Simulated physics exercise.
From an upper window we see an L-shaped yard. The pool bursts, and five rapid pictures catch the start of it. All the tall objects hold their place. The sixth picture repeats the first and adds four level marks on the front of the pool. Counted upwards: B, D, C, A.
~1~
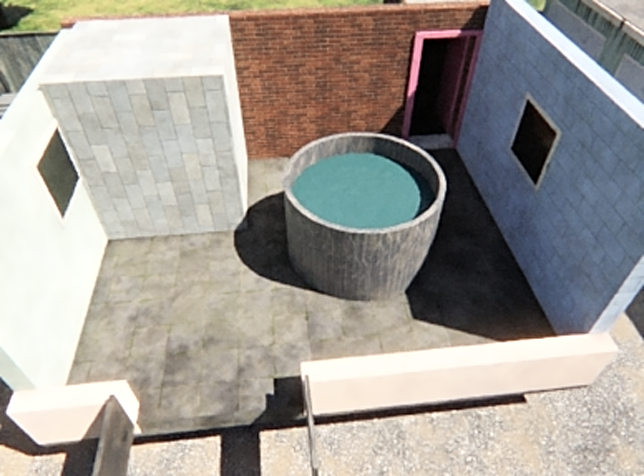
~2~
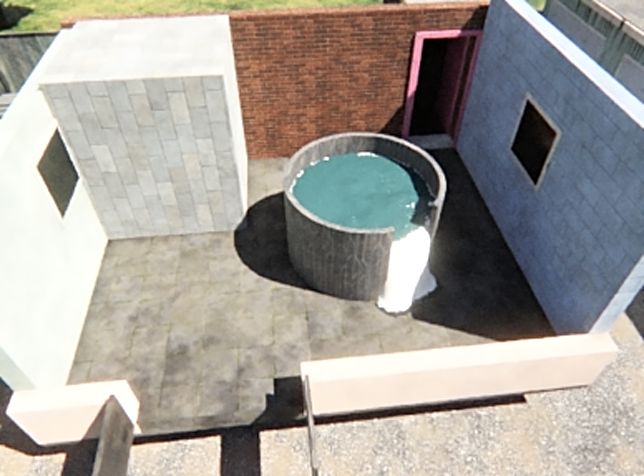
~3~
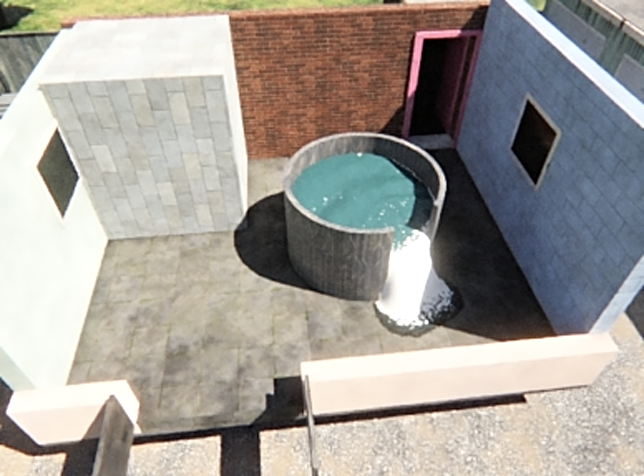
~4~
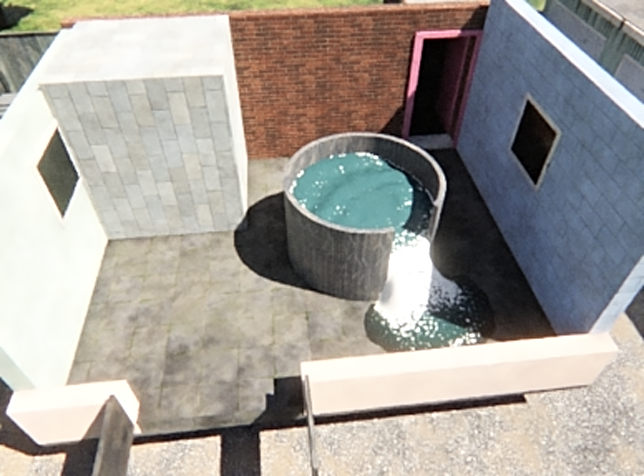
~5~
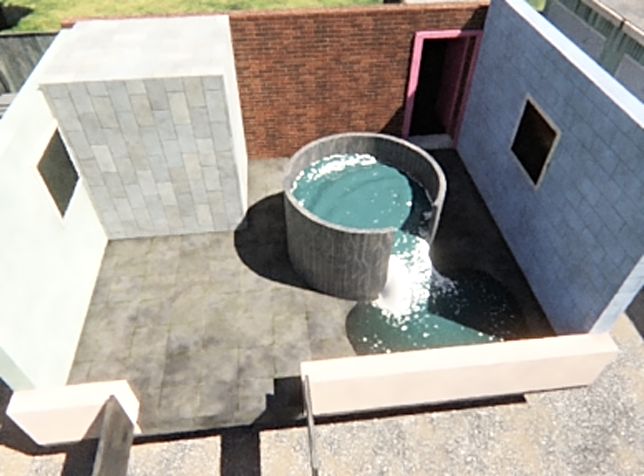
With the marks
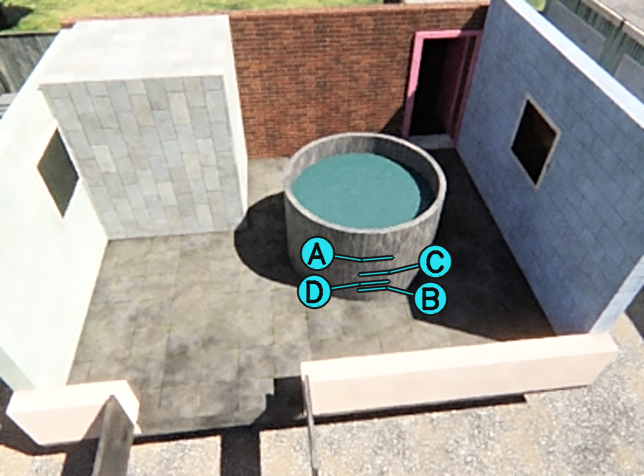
Water sits still in a round grey tank in a walled yard with a brick wall and a pink doorway. Then it pours in a white, foaming stream through a gap in the tank's lower-right side, and a dark, glittering pool spreads across the paving toward the low front wall.
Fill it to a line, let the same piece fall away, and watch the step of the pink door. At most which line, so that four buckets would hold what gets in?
C.
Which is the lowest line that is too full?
The answer is A.
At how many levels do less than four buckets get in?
Three.
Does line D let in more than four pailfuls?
No, that is safe.
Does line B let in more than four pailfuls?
No, that is safe.
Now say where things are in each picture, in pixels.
The first picture shows water in the pool at rest, its middle at (362, 195); foot of the pink doorway at (429, 149); open gate at (214, 369).
In the second picture, 1 % of the ground under water, visible out to (392, 310).
In the third picture, 4 % of the ground under water, visible out to (457, 305).
In the fourth picture, 8 % of the ground under water, visible out to (470, 302).
In the fifth picture, 14 % of the ground under water, visible out to (509, 303).
In cyan, A at (376, 258); B at (372, 289); C at (374, 273); D at (373, 282); from the bottom up B, D, C, A.
Choosing A, about 10 bucketfuls get in.
Choosing B, nothing gets over.
Choosing C, a splash gets over, under a bucket.
Choosing D, nothing gets over.
